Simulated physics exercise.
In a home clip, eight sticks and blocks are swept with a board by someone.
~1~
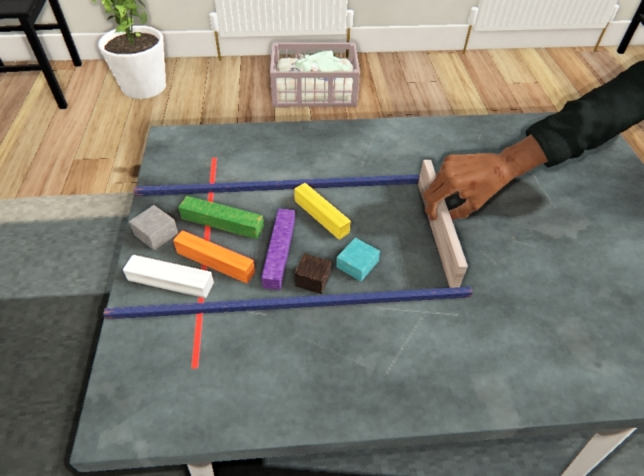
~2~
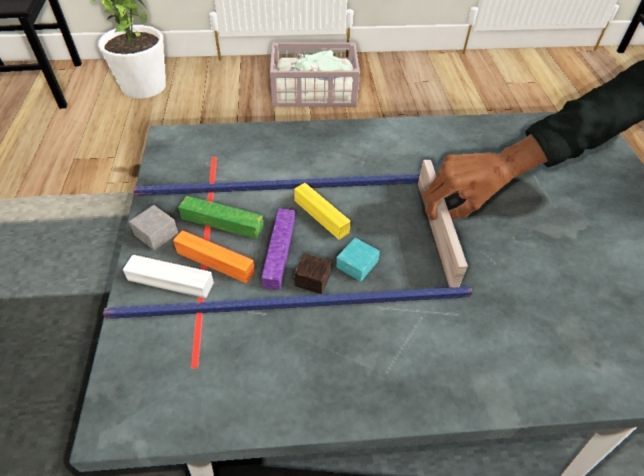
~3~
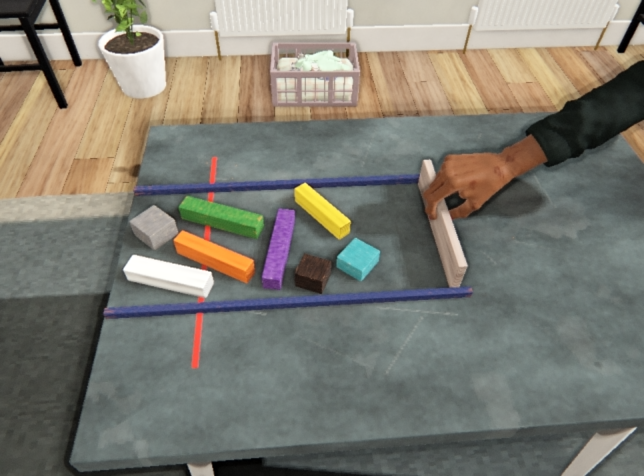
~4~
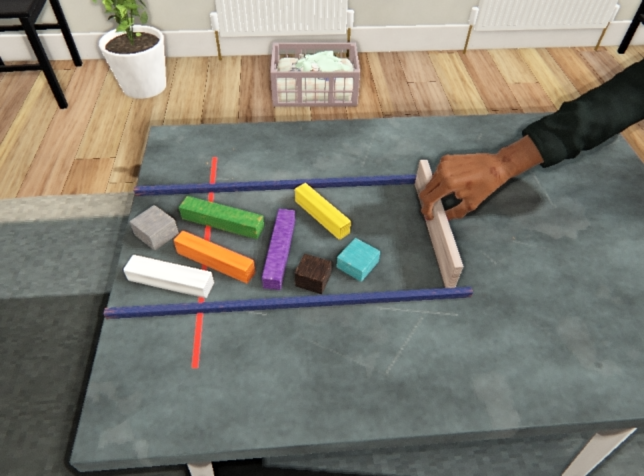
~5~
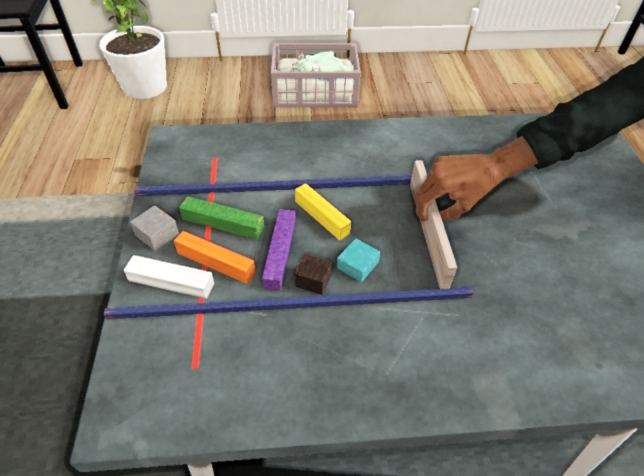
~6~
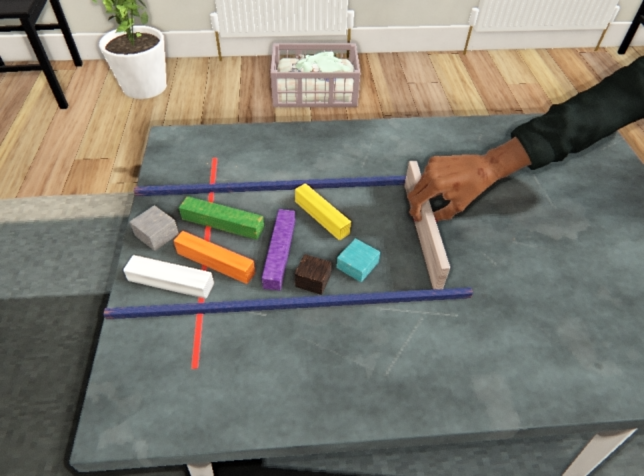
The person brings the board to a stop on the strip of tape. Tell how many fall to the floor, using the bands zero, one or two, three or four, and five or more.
The board is going to sweep off no more than two, but at least one.
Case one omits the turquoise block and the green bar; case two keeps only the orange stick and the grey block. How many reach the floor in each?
That makes 0 fallen, then 1 fallen in the other try.
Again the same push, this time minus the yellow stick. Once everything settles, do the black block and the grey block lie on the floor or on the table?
Looking at each, the black block holds its spot and the grey block drops away.
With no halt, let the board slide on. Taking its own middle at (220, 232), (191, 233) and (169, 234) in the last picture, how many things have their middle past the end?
1; 3; 4.
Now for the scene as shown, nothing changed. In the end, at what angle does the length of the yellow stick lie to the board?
Roughly 0° out of line.
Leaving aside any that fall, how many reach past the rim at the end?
It totals 3.
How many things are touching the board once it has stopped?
So the total is 3.
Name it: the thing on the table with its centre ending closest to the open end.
It's the white stick that is foremost.
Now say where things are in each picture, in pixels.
Grey block (154, 228); white stick (169, 276); orange stick (214, 257); board (440, 220); tape (206, 244), in the first picture.
White stick (169, 276); turquoise block (358, 259), in the second picture.
Orange stick (214, 256); purple bar (279, 248), in the third picture.
Grey block (154, 228); green bar (222, 217), in the fourth picture.
White stick (170, 277); black block (313, 274), in the fifth picture.
Grey block (154, 228); white stick (169, 277); orange stick (214, 257); board (424, 222); tape (206, 245), in the sixth picture.
Soon after, none off yet; grey block at rest near (154, 228); white stick at rest near (169, 277); orange stick at rest near (214, 257).
Then, none off yet; grey block at rest near (154, 228); white stick at rest near (169, 277); orange stick moving near (205, 256).
Further on, none off yet; grey block moved about its own width near (128, 218); white stick moved a little near (142, 281); orange stick moved about its own width near (159, 251).
At rest, the number that fall off is one or two; fallen, grey block.
